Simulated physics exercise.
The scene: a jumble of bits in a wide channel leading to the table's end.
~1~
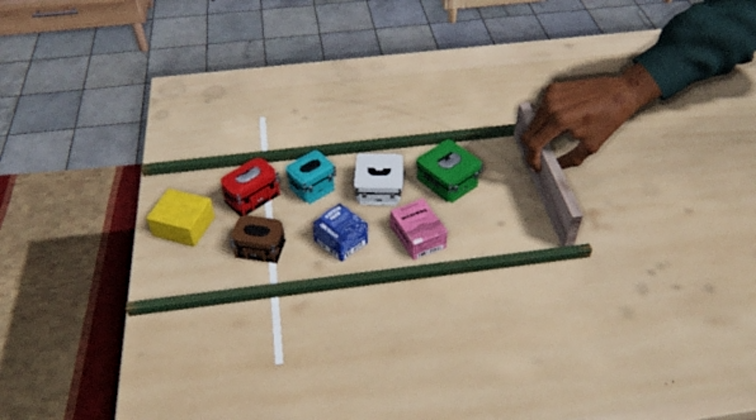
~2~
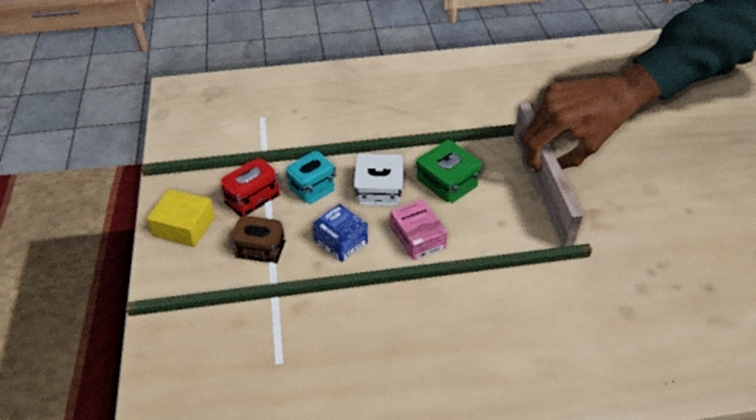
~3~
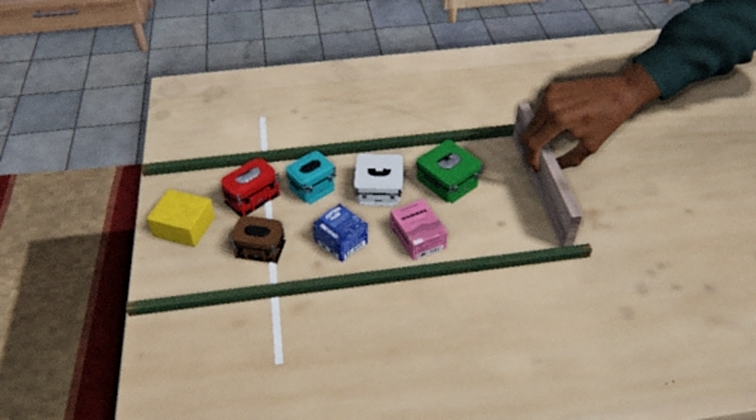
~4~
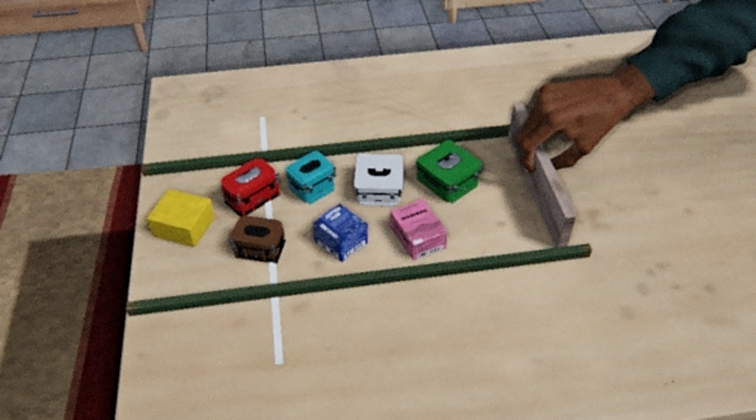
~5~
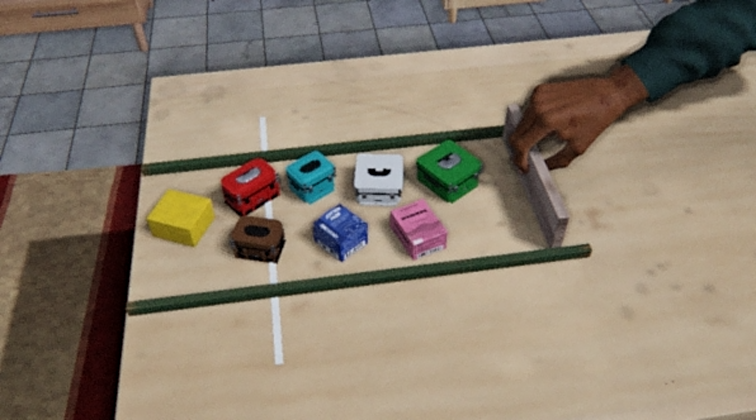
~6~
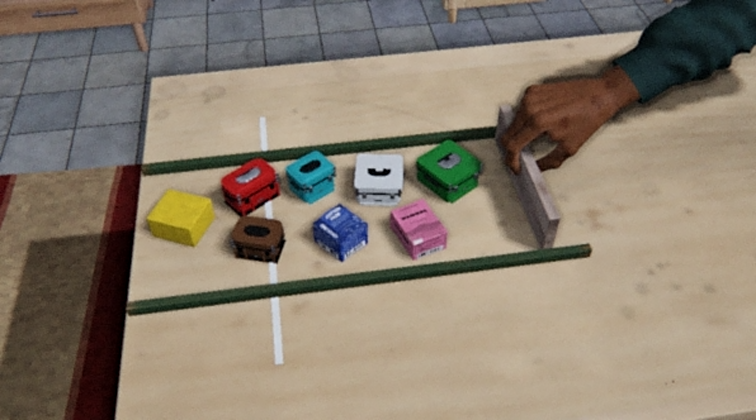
A hand slides an upright wooden board slightly left between two green rails, the colourful little cases and yellow block staying still.
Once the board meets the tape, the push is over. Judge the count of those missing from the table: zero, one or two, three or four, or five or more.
My judgement: One or two.
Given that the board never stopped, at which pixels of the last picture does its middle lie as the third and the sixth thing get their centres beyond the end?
At (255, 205) for the third, at (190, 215) for the sixth.
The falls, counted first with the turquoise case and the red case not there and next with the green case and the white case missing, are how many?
Try 1: 0; try 2: 0.
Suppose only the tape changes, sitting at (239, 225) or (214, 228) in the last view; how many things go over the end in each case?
Counts per try: 3; 4.
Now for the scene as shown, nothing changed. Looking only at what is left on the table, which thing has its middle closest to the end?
The yellow block.
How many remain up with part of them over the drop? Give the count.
The figure is 2.
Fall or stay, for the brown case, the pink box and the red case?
Brown case: Stays; pink box: Stays; red case: Falls off.
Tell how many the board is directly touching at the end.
Number: 2.
Soon after, none off yet; yellow block at rest near (182, 218); red case moving near (243, 189); brown case at rest near (259, 240).
In the end, the number that fall off is one or two; gone, red case.
